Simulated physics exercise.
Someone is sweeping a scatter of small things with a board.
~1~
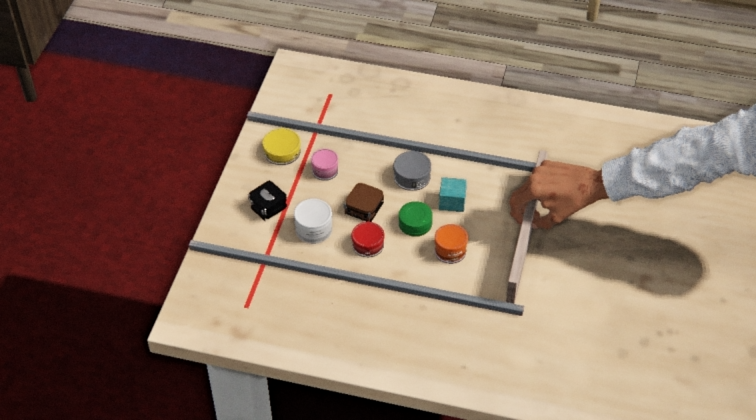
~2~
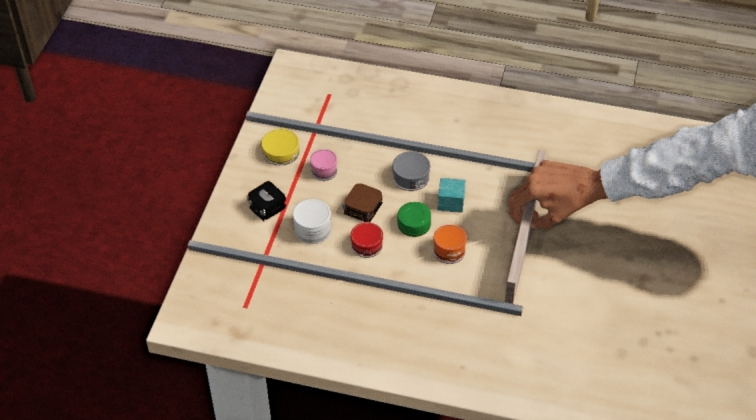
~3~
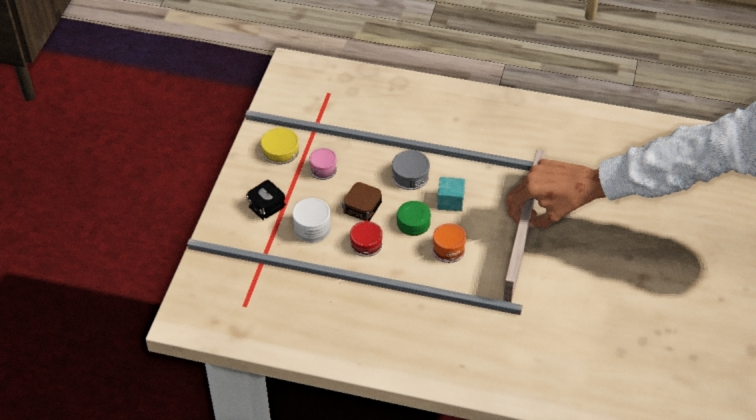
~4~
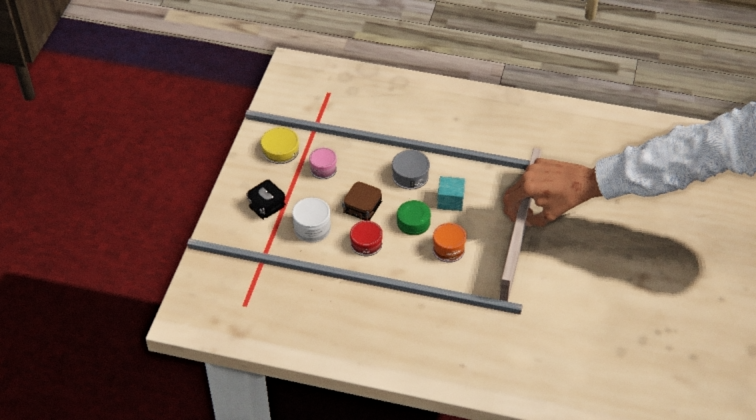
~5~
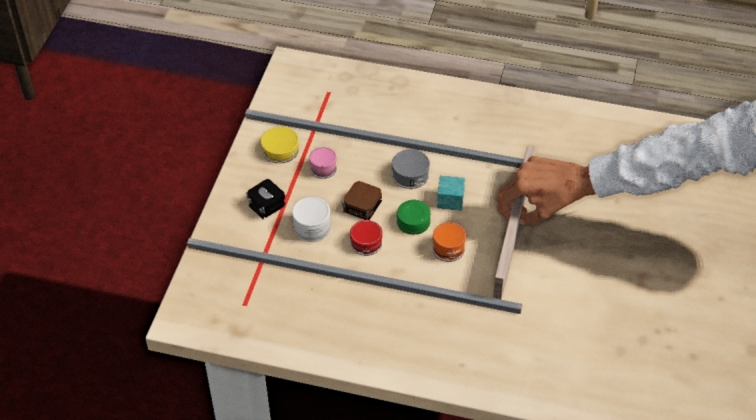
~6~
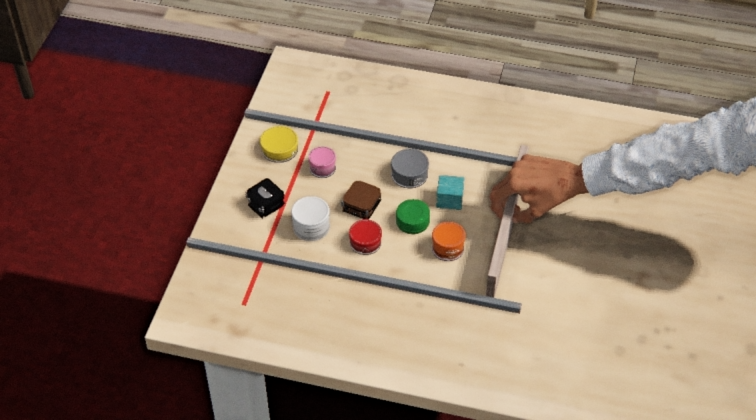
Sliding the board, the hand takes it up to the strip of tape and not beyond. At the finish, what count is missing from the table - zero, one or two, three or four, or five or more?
Missing: Zero.
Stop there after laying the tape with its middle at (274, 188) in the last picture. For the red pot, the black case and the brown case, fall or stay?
In short: Red pot safe, black case gone, brown case safe.
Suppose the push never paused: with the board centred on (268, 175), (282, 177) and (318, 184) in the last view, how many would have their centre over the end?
Place by place: 2, 0 and 0.
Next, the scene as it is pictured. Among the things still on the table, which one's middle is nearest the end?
Foremost one: Black case.
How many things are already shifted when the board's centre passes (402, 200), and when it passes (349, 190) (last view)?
At first I count 6, and then 8.
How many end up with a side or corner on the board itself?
Contact count: 5.
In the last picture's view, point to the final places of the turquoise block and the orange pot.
The turquoise block settles near (285, 162); as for the orange pot, near (262, 210).
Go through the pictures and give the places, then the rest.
Yellow tin (282, 147); black case (268, 201); pink tin (325, 165); board (527, 226); tape (291, 193), in the first picture.
Black case (267, 202); board (526, 226), in the second picture.
Pink tin (323, 164); turquoise block (451, 194), in the third picture.
Yellow tin (280, 146); red pot (366, 239), in the fourth picture.
Black case (267, 200); grey pot (411, 169), in the fifth picture.
Yellow tin (279, 144); black case (266, 199); pink tin (322, 162); board (508, 220); tape (289, 191), in the sixth picture.
Soon after, none off yet; yellow tin at rest near (279, 144); black case at rest near (266, 199); pink tin at rest near (322, 162).
After that, none off yet; yellow tin moving near (273, 141); black case displaced about its own width near (247, 193); pink tin displaced about its own width near (291, 159).
In the end, the number that fall off is zero.
